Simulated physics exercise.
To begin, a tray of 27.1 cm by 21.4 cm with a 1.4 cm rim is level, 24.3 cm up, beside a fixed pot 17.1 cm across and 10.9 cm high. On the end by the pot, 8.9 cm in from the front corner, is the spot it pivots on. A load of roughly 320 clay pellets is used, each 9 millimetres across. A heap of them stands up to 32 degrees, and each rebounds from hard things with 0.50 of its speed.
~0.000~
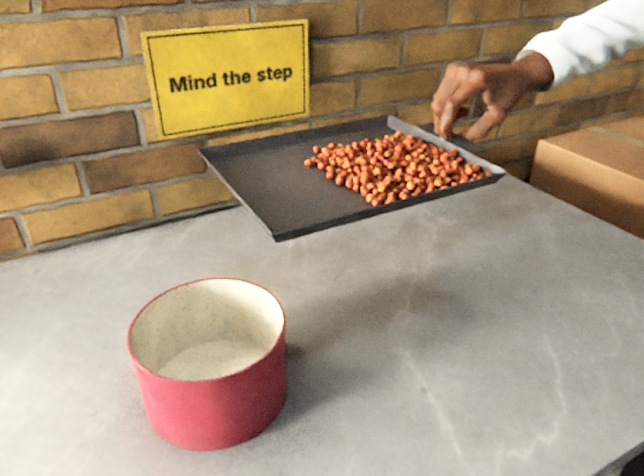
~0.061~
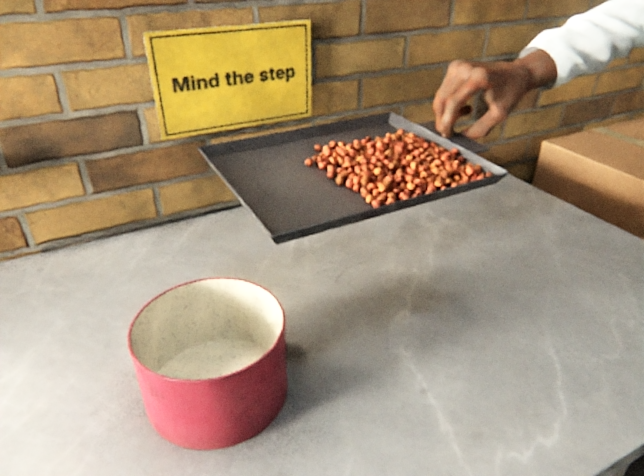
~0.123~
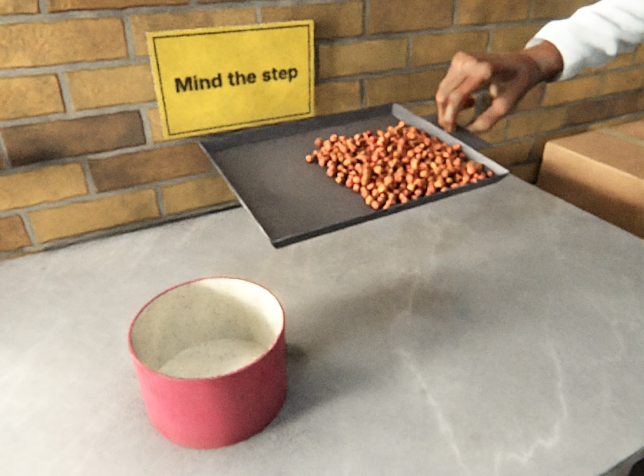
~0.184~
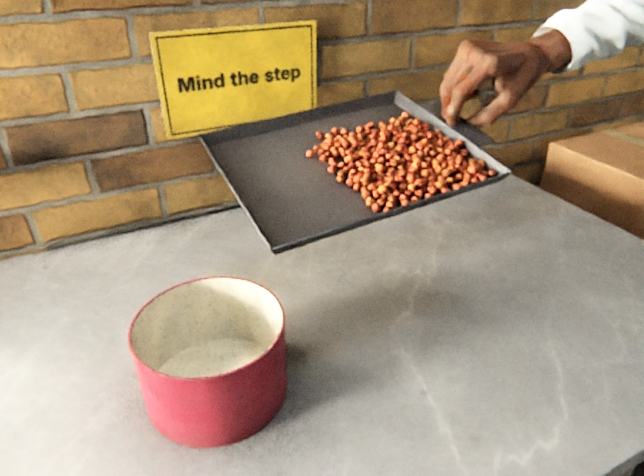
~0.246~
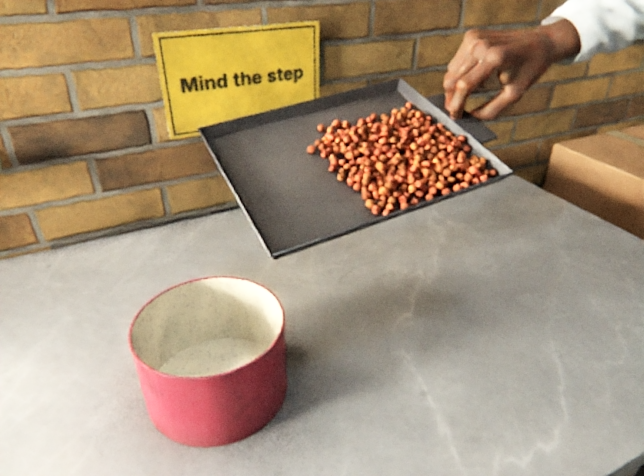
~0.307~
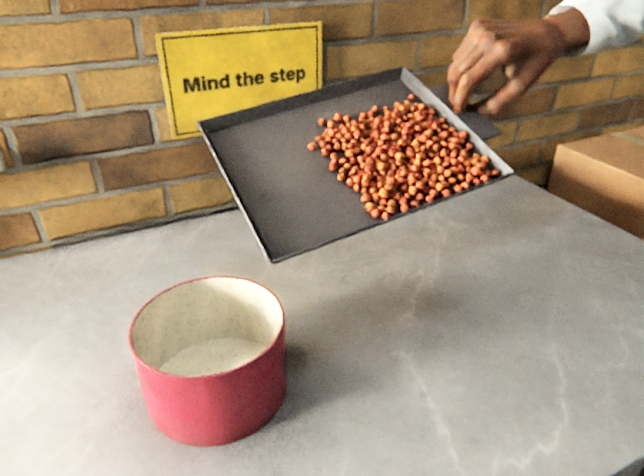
We see a hand at the right edge of a dark tray holding a heap of small reddish-brown pellets, raising that side so the tray tilts gradually down toward the left, while the pellets stay bunched and a pink pot stands still.
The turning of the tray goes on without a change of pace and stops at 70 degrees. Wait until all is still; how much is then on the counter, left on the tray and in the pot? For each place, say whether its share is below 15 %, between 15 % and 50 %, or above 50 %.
Counter: Above 50 %; tray: Below 15 %; pot: Below 15 %.
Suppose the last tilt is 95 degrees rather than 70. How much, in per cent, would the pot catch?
Result: Close to 10 %.
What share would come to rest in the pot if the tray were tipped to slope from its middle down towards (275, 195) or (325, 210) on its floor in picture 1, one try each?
That would be close to 65 per cent and then close to 15 per cent.
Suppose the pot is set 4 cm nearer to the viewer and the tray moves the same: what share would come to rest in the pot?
Estimated share: Around 25 in a hundred.
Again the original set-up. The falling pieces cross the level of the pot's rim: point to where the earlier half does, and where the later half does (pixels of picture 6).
(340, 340) first, (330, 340) later, roughly.
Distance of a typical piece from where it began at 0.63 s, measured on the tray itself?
Roughly 4 cm.
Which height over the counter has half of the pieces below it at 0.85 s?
Some 22 cm above the counter.
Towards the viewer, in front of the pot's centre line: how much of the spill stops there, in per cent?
Near 100 in a hundred.
After 0.63 s, tilt 44 degrees; the tray holds 100 %, the pot 0 %.
After 0.85 s, tilt 61 degrees; the tray holds 80 %, the pot 0 %.
Then, at 1.18 s, tilt 70 degrees; the tray holds 15 %, the pot 5 %.
At rest (2.2 s), counter 90 %, tray 0 %, pot 5 %.
